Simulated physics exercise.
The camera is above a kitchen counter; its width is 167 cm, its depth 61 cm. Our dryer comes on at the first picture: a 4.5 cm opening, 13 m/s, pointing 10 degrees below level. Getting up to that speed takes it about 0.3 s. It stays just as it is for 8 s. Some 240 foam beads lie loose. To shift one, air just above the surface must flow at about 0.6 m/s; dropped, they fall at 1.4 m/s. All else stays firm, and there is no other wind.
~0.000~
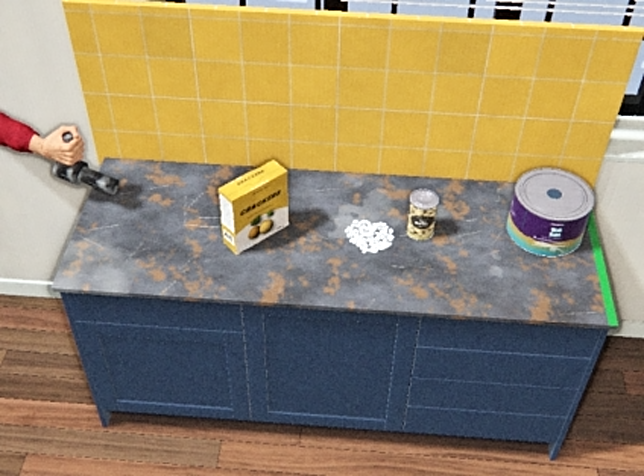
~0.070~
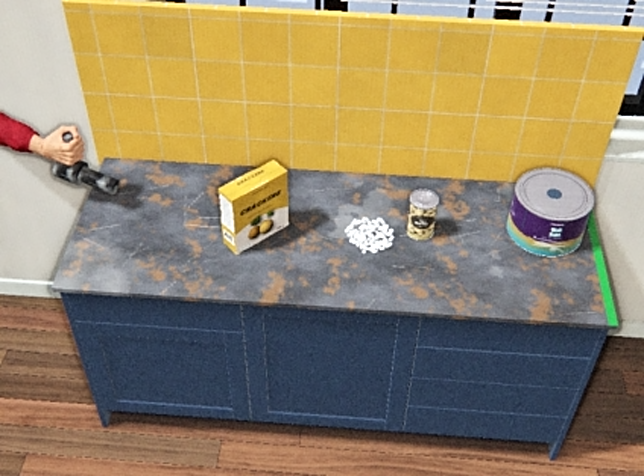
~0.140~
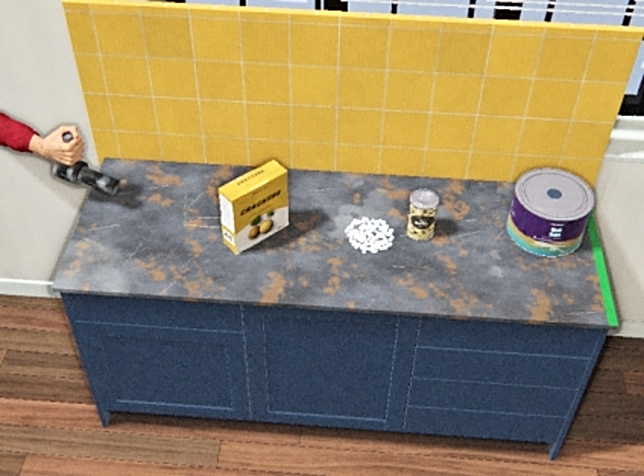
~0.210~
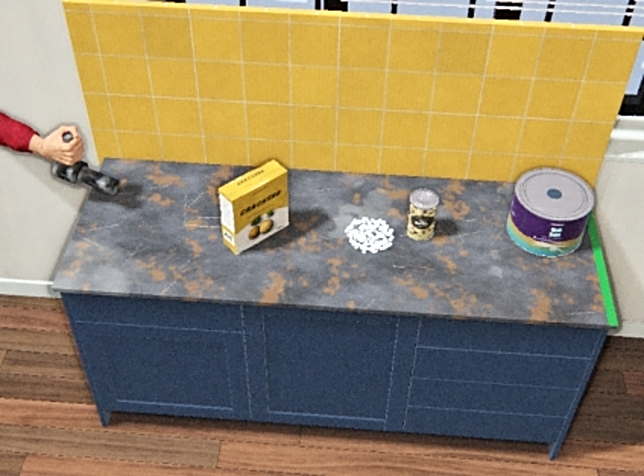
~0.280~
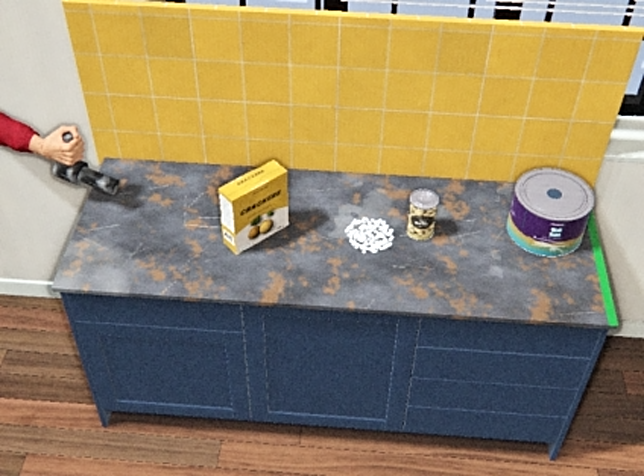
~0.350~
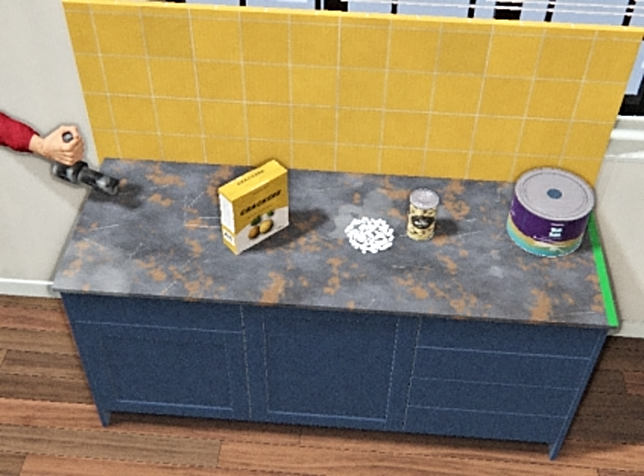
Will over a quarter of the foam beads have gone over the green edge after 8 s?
Not above a quarter.
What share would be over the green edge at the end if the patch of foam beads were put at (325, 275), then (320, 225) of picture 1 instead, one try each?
Results, one try each: 0 %, 40 %.
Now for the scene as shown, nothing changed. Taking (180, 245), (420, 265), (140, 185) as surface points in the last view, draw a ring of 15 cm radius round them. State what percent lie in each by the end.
0 %, 20 %, 0 %.
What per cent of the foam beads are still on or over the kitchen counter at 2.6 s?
Close to 100 in a hundred are still there.
After 1.6 s, 21 % are on the move or not yet settled, 0 % are over the green edge; the middle of those still in play is near (369, 235).
After 2.6 s, 20 % are on the move or not yet settled, 0 % are over the green edge; the middle of those still in play is near (369, 235).
After 4.4 s, 19 % are on the move or not yet settled, 0 % are over the green edge; the middle of those still in play is near (369, 235).
After 8.0 s, at the end, 1 % are over the green edge; the middle of those still in play is near (369, 235).
